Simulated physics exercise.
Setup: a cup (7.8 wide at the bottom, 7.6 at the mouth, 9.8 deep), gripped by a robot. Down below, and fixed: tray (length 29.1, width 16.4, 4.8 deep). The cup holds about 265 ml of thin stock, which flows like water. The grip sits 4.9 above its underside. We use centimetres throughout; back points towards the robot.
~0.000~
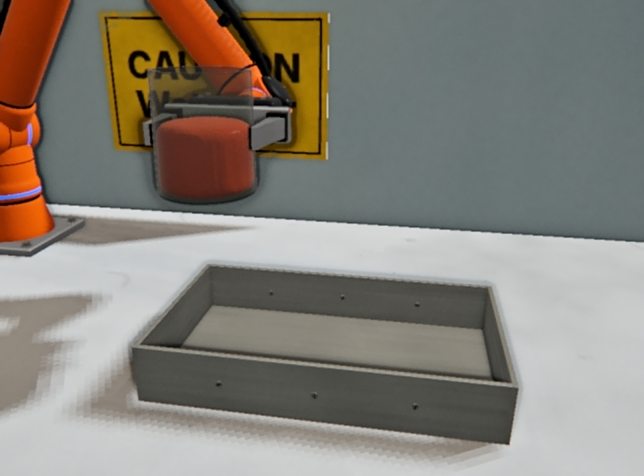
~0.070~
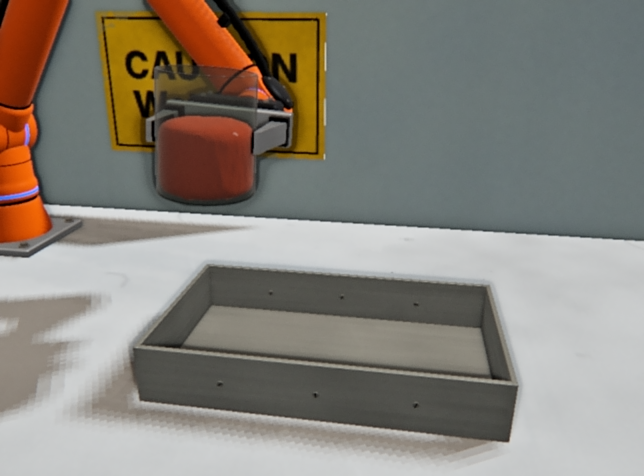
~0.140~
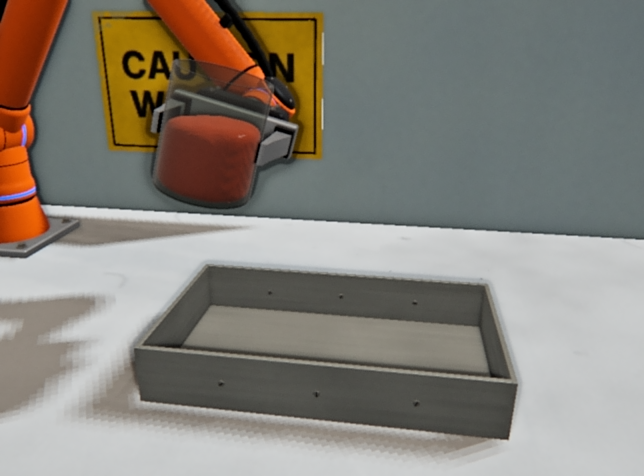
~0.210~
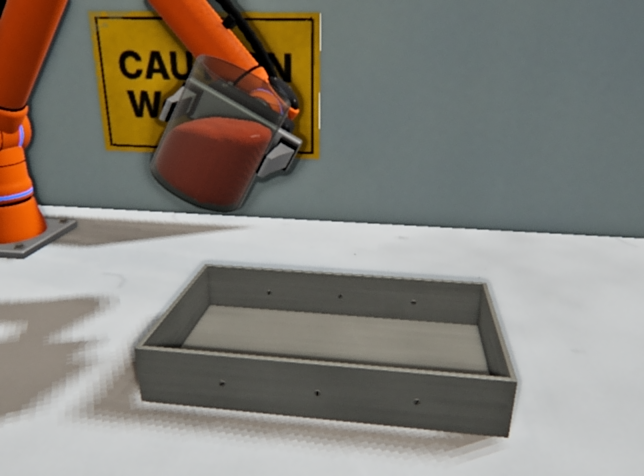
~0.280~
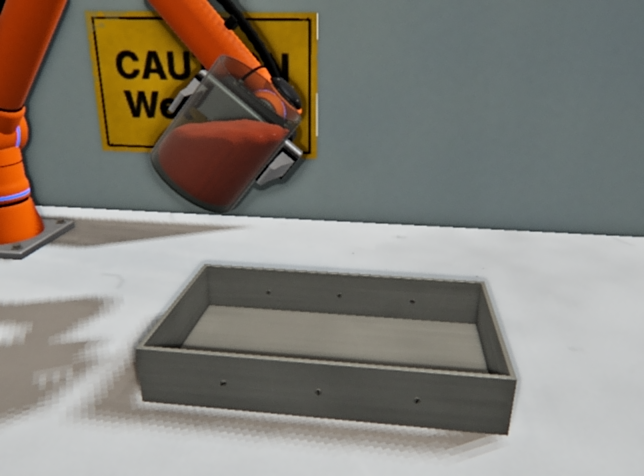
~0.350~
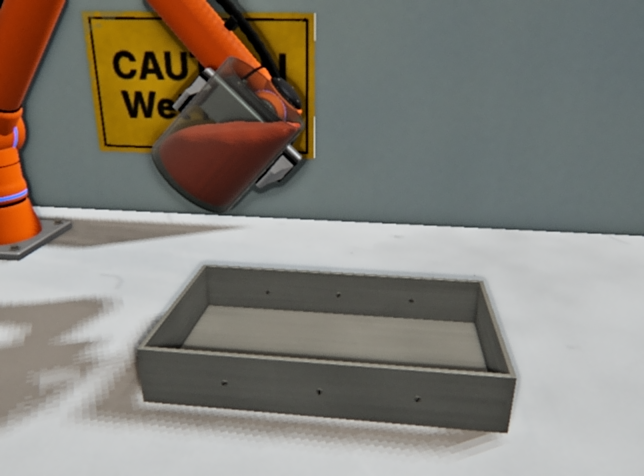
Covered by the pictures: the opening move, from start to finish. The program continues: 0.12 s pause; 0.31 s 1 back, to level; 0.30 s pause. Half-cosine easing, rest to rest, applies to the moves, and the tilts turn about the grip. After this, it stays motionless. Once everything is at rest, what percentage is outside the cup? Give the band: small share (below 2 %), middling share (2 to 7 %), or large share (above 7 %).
Small share.
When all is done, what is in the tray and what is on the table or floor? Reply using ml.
Around 0 ml in the first place and 0 ml in the second.
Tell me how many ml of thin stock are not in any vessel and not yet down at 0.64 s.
I'd say around 0 ml.
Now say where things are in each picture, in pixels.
In the first frame, the cup middle at (205, 134), level; upper third of the thin stock around (204, 133), from x 160 to 250, top at y 120; 265 ml in the cup.
In the second frame, the cup middle at (207, 135), tilted 4° forward; upper third of the thin stock around (205, 133), from x 160 to 250, top at y 120.
In the third frame, the cup middle at (212, 136), tilted 15° forward; upper third of the thin stock around (209, 134), from x 160 to 260, top at y 120.
In the fourth frame, the cup middle at (220, 136), tilted 28° forward; upper third of the thin stock around (219, 135), from x 155 to 270, top at y 120.
In the fifth frame, the cup middle at (225, 137), tilted 39° forward; upper third of the thin stock around (228, 135), from x 160 to 285, top at y 120.
In the sixth frame, the cup middle at (228, 138), tilted 43° forward; upper third of the thin stock around (235, 136), from x 160 to 300, top at y 125; 265 ml in the cup.
After 0.64 s, tilted 18° forward, liquid up to 22 above the table; 265 ml in the cup.
After 0.93 s, level, liquid up to 22 above the table; 265 ml in the cup.
After 1.28 s, level, liquid up to 22 above the table; 265 ml in the cup.
After 2.08 s, level, liquid up to 22 above the table; 265 ml in the cup.
In the end, 265 ml in the cup. That is 0 % outside the cup.
